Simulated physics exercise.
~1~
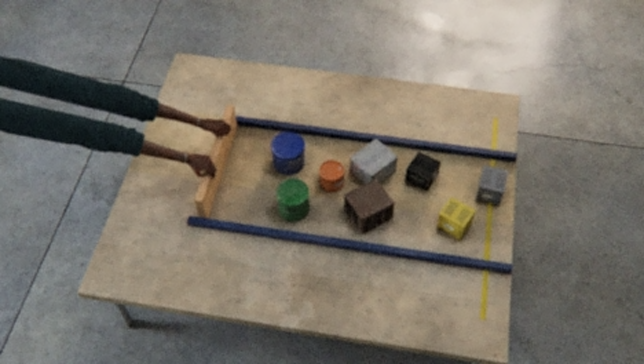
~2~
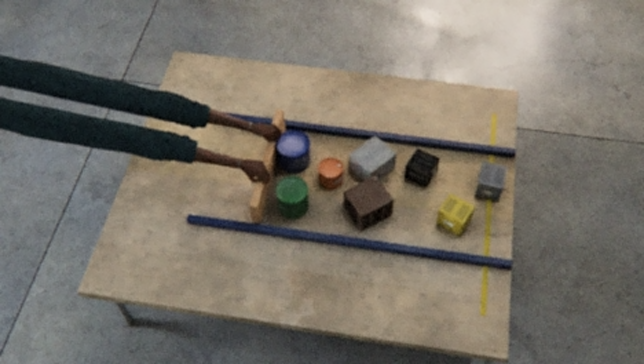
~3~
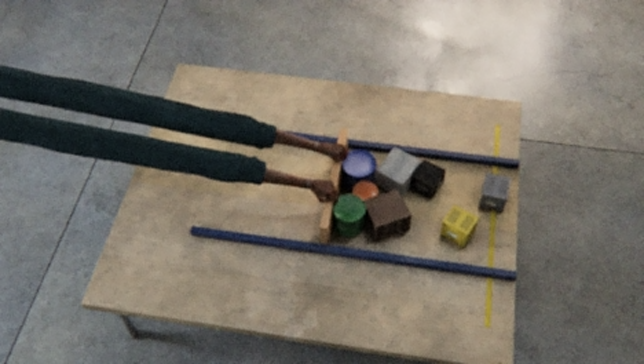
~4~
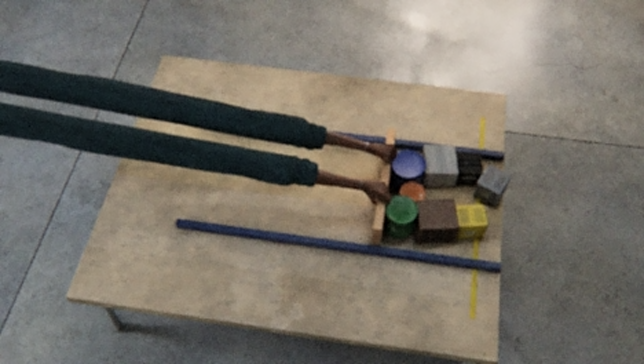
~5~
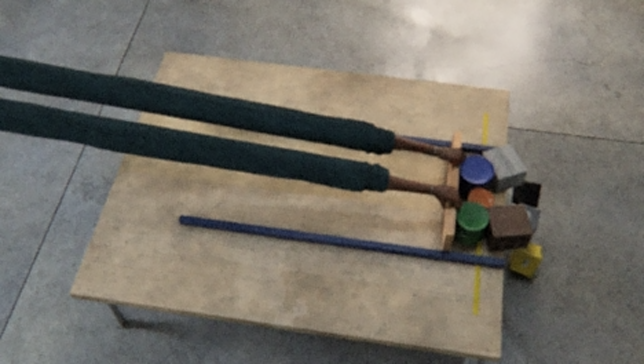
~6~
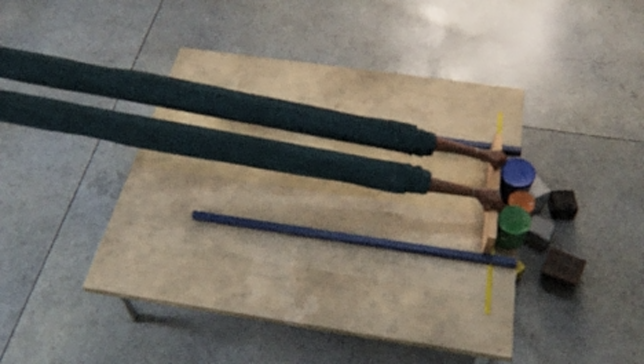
At the start, two dark-sleeved arms hold an upright wooden plank at the left of a table, facing scattered boxes and round containers between two blue rails. The hands push the plank right, and it soon meets the blue and green pails. Those slide into the orange canister, the brown crate and the pale box, bunching everything together. The pack then sweeps up the black, yellow and grey boxes and crowds over the yellow strip to the right edge. Finally the plank reaches the strip, the five boxes go over the edge, and the three round containers remain beside the plank.
